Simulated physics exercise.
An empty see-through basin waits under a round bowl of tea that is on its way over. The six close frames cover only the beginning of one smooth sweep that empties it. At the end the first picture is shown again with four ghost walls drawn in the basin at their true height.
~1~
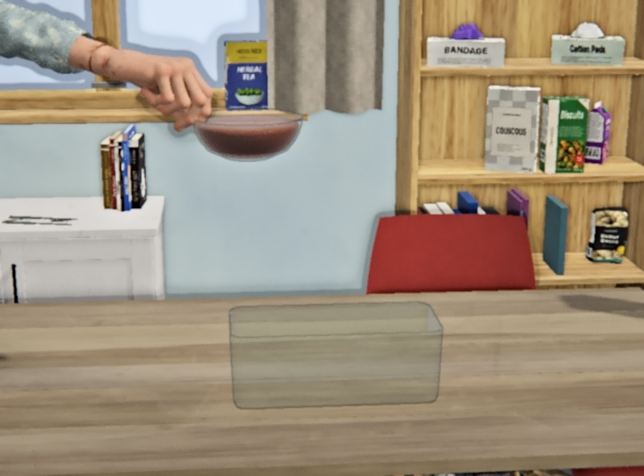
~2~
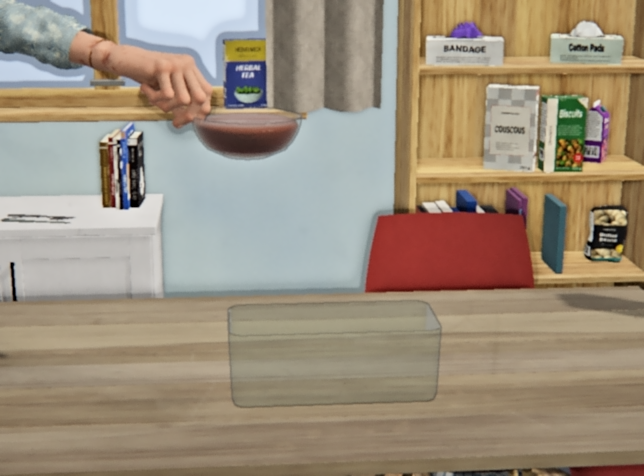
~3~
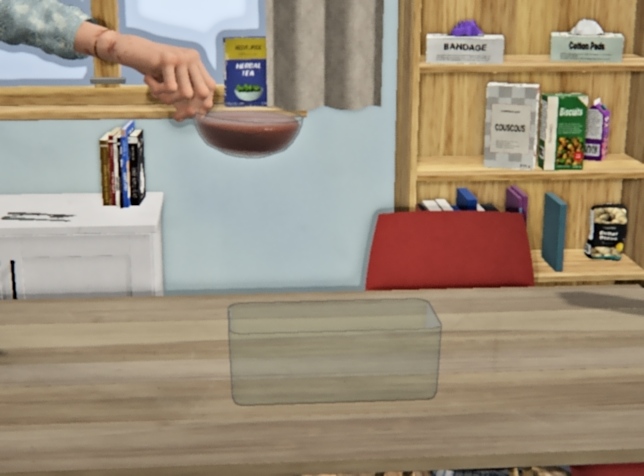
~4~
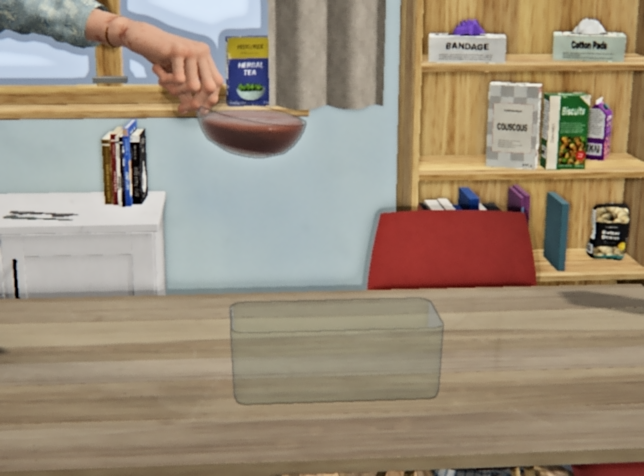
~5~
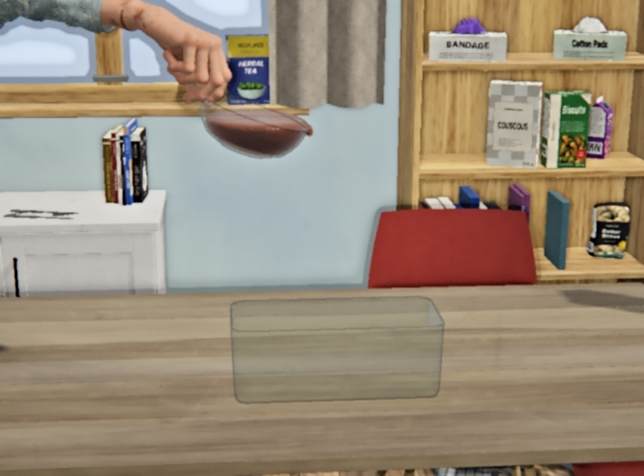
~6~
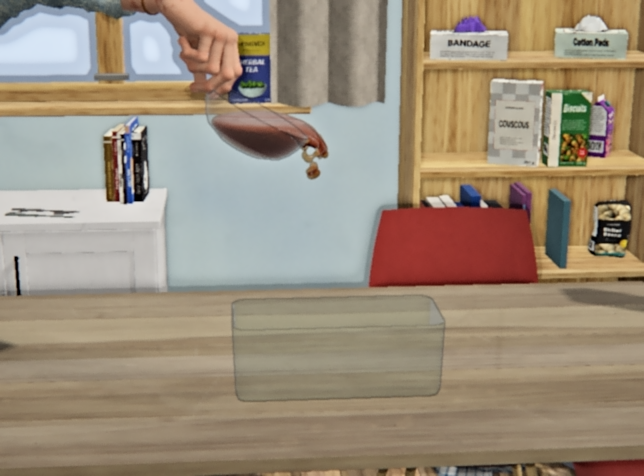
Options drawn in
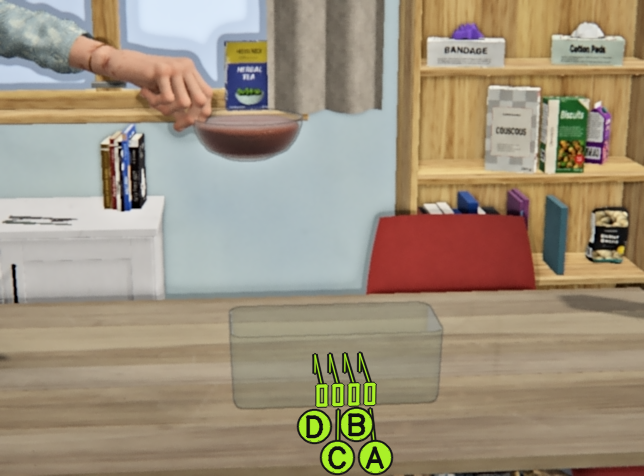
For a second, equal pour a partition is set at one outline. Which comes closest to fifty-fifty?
A.
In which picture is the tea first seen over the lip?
Picture 5.
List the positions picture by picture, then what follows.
Upright, lip at (301, 115); basin from (233, 407) to (438, 400); nothing has left yet.
Upright, lip at (300, 115); nothing has left yet.
Tipped about 5°, lip at (301, 116); nothing has left yet.
Tipped about 11°, lip at (305, 121); nothing has left yet.
Tipped about 19°, lip at (306, 128); tea is over the lip, down to (309, 133).
Tipped about 29°, lip at (306, 136); tea is over the lip, down to (309, 175).
On the marked copy, A at (370, 409); B at (354, 409); C at (338, 410); D at (322, 410).
With A, about 47 % ends left of the wall and 49 % right of it; 4 % is lost outside.
With B, about 37 % ends left of the wall and 59 % right of it; 4 % is lost outside.
With C, about 27 % ends left of the wall and 69 % right of it; 4 % is lost outside.
With D, about 17 % ends left of the wall and 79 % right of it; 4 % is lost outside.
